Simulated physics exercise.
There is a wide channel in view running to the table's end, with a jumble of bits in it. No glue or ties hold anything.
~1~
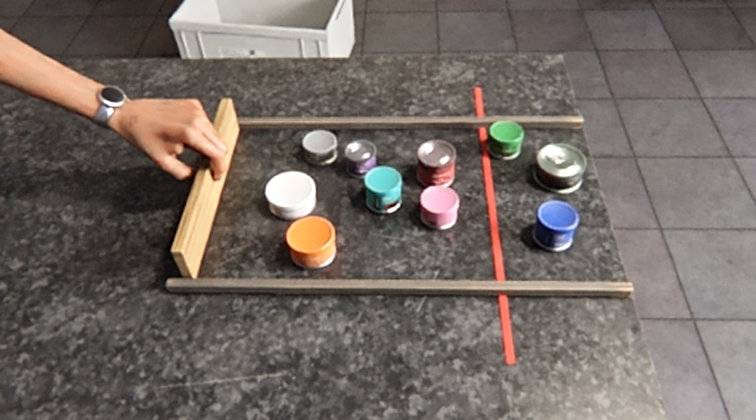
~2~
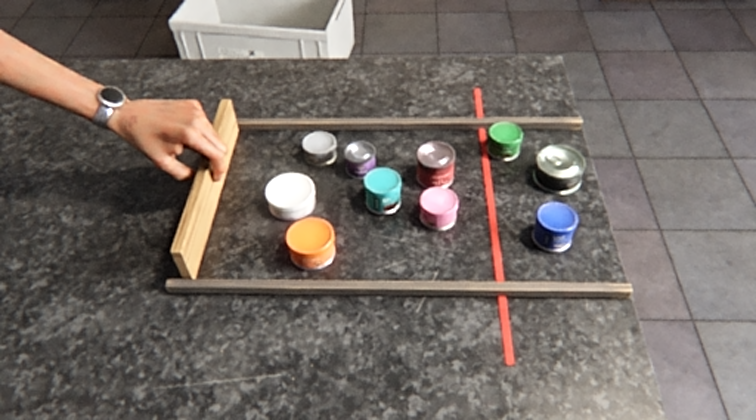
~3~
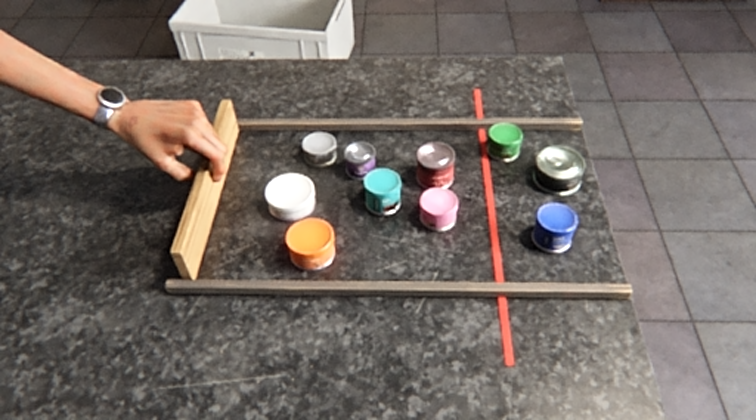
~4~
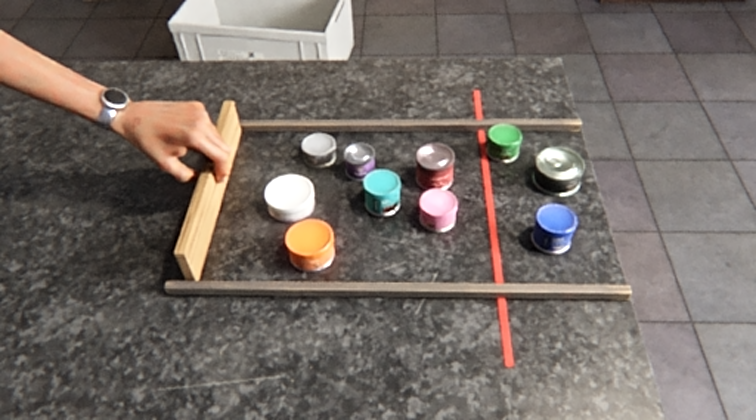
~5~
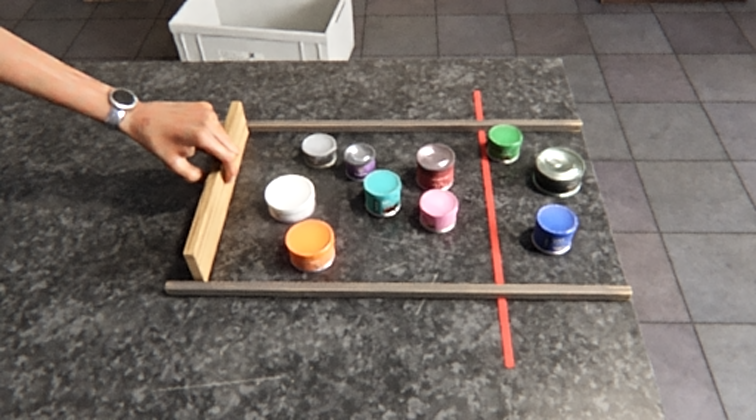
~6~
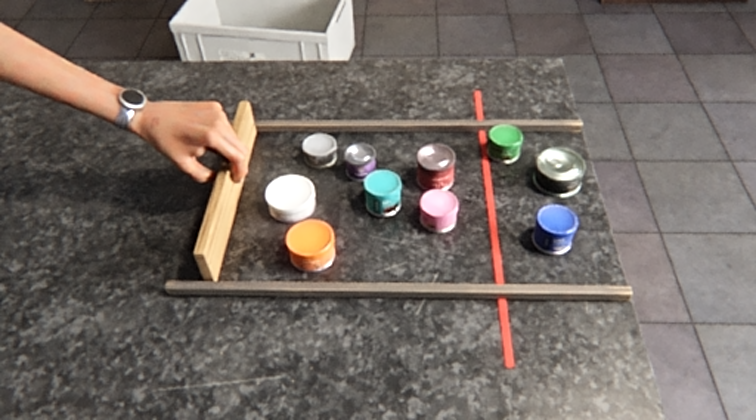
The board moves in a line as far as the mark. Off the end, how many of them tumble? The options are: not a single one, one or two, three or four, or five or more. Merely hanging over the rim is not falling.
My answer: Not a single one.
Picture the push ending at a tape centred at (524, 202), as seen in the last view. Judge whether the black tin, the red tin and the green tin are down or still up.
The black tin? It does not stay. The red tin? It is safe. The green tin? It is safe.
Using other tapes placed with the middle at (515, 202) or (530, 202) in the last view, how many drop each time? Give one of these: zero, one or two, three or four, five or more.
In turn: Just one or two, then either one or two.
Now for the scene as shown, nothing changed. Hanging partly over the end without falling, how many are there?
The number is 1.
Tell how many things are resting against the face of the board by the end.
Contact count: 4.
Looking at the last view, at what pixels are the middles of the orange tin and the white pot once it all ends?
The orange tin ends up near (522, 254), and the white pot near (515, 196).
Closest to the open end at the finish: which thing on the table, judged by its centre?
Foremost one: Black tin.
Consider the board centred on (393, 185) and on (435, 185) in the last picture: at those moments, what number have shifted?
At first I count 7, and then 7.
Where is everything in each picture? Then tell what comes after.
In the first frame, black tin (559, 168); blue pot (555, 226); green tin (505, 140); board (210, 182); tape (491, 198).
In the second frame, blue pot (554, 227); turquoise pot (383, 191).
In the third frame, green tin (504, 142); purple tin (361, 161).
In the fourth frame, black tin (558, 171); red tin (435, 167).
In the fifth frame, blue pot (554, 230); grey pot (320, 151).
In the sixth frame, black tin (559, 172); blue pot (554, 230); green tin (505, 144); board (229, 184); tape (490, 202).
Soon after, none off yet; black tin at rest near (559, 172); blue pot at rest near (554, 230); green tin at rest near (505, 144).
In the end, the number that fall off is zero.
